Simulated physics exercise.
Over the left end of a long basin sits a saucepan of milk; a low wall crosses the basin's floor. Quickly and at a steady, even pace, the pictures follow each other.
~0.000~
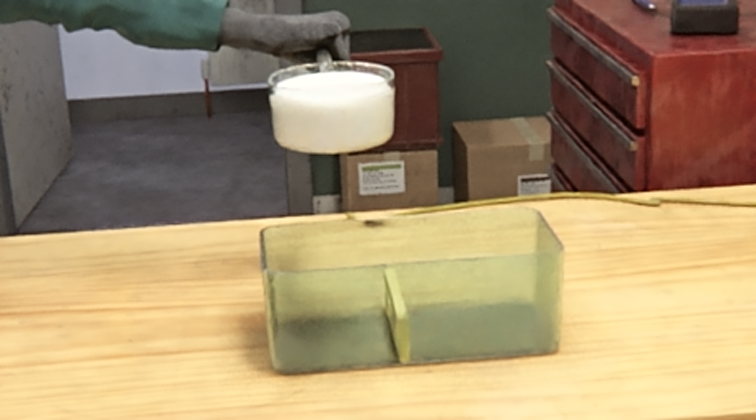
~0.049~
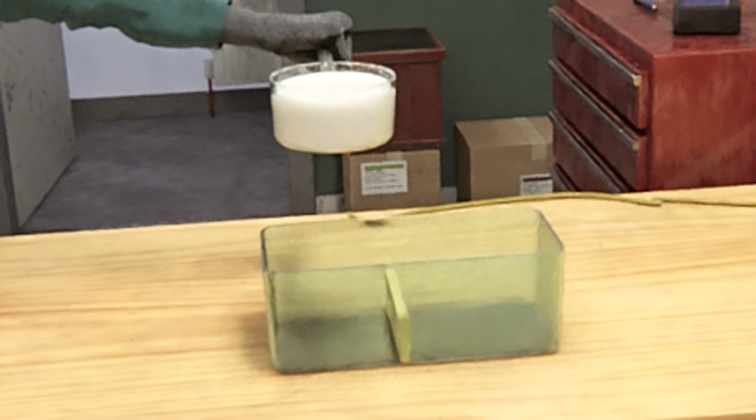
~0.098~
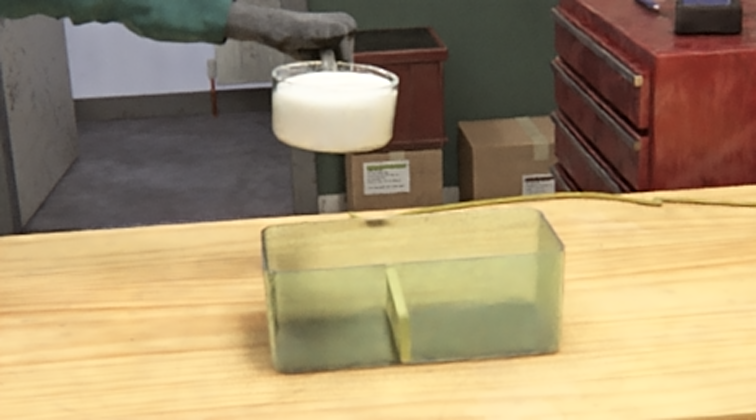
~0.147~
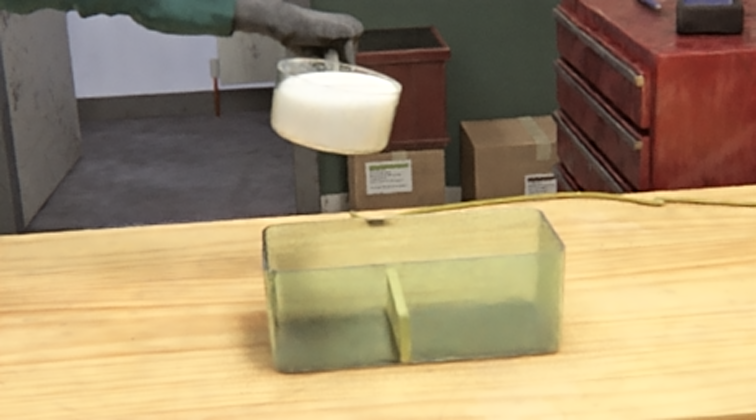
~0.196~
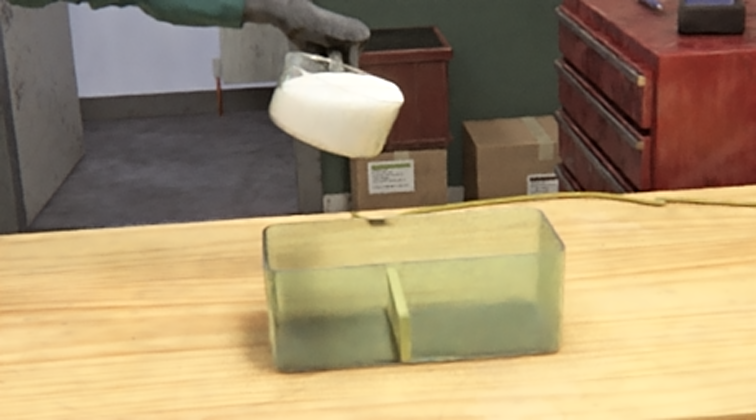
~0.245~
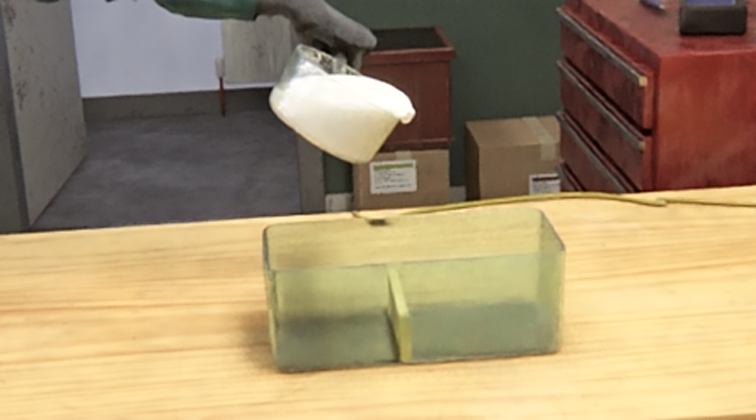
The video shows a gloved hand holding a clear pan of white liquid above a long, translucent basin with a low dividing wall, then tilting the pan steadily to the right until the liquid reaches over its lower edge.
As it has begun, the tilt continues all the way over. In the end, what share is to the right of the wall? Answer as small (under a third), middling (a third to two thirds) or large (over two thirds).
Large, over two thirds.
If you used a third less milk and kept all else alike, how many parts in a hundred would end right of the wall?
Roughly 95 in a hundred.
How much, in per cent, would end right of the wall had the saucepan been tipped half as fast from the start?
Somewhere near 95 percent.
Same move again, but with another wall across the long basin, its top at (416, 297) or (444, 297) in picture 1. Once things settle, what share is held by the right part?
Roughly 75 % and 55 %.
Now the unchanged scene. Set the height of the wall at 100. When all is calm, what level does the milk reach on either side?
Left of the wall 0 %, right of the wall 50 %.
After 0.52 s the tilt is 101° and 20 per cent is still to pour, 0 is left of the wall and 33 right of it.
After 0.72 s the tilt is 112° and 3 per cent is still to pour, 5 is left of the wall and 86 right of it.
After 0.92 s the tilt is 112° and 0 per cent is still to pour, 7 is left of the wall and 91 right of it.
After 1.15 s the tilt is 112° and 0 per cent is still to pour, 6 is left of the wall and 92 right of it.
In the end 6 per cent lies left of the wall, 92 right of it and 2 outside.
